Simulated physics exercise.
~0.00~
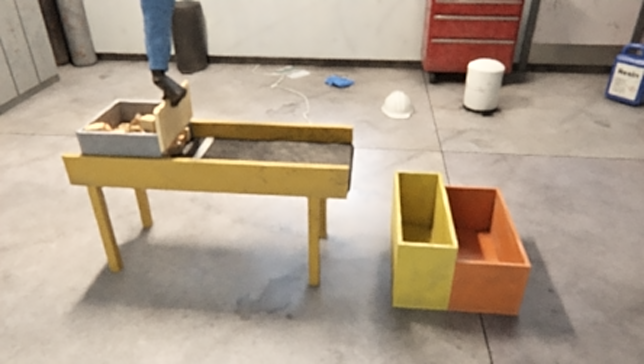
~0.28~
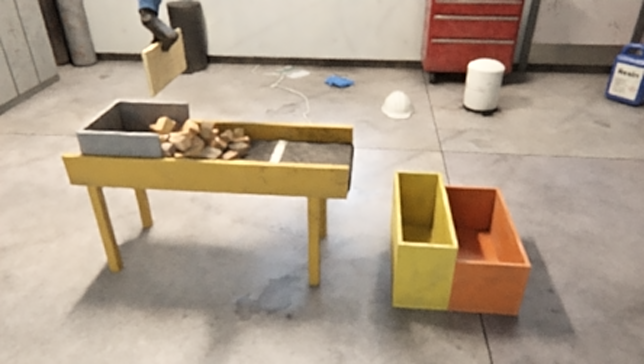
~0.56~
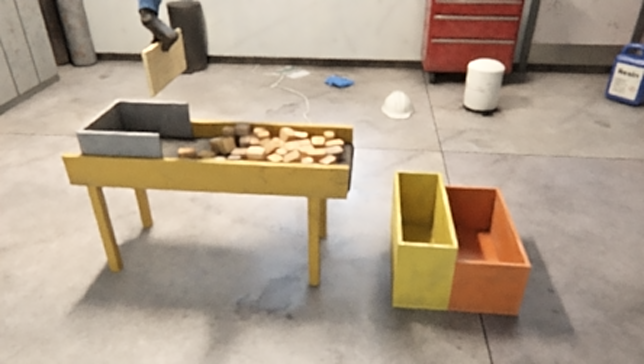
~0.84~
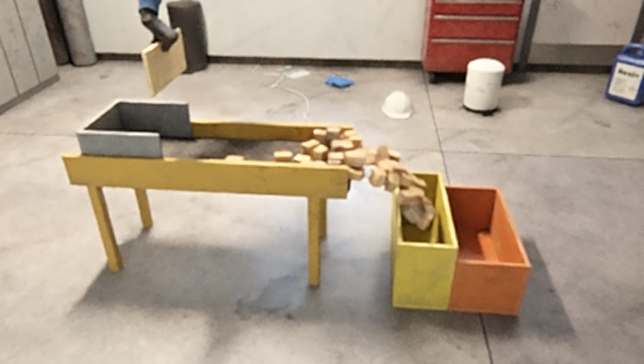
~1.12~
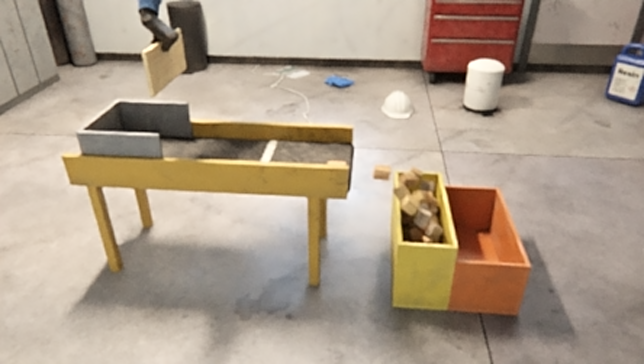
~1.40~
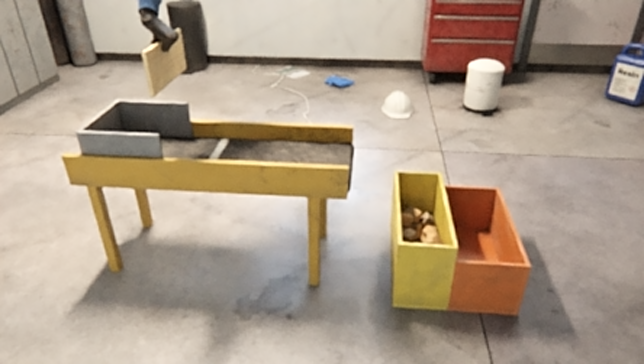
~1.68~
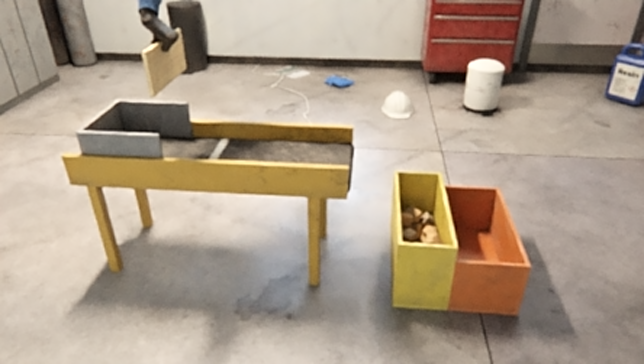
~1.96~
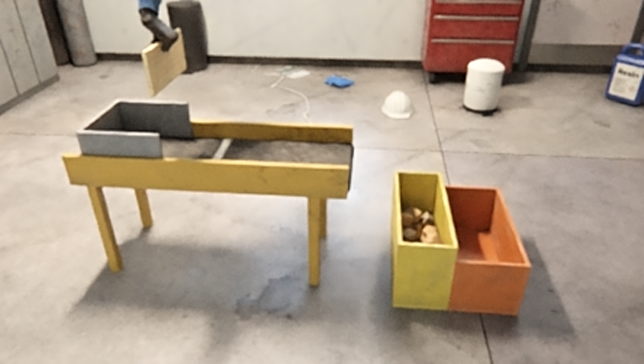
The footage shows a mechanical arm lifting a wooden panel from a grey pen on a yellow-framed conveyor, and wooden blocks ride right along the belt, spill off its end and drop into a yellow tub, where they settle, leaving the adjoining orange box empty.
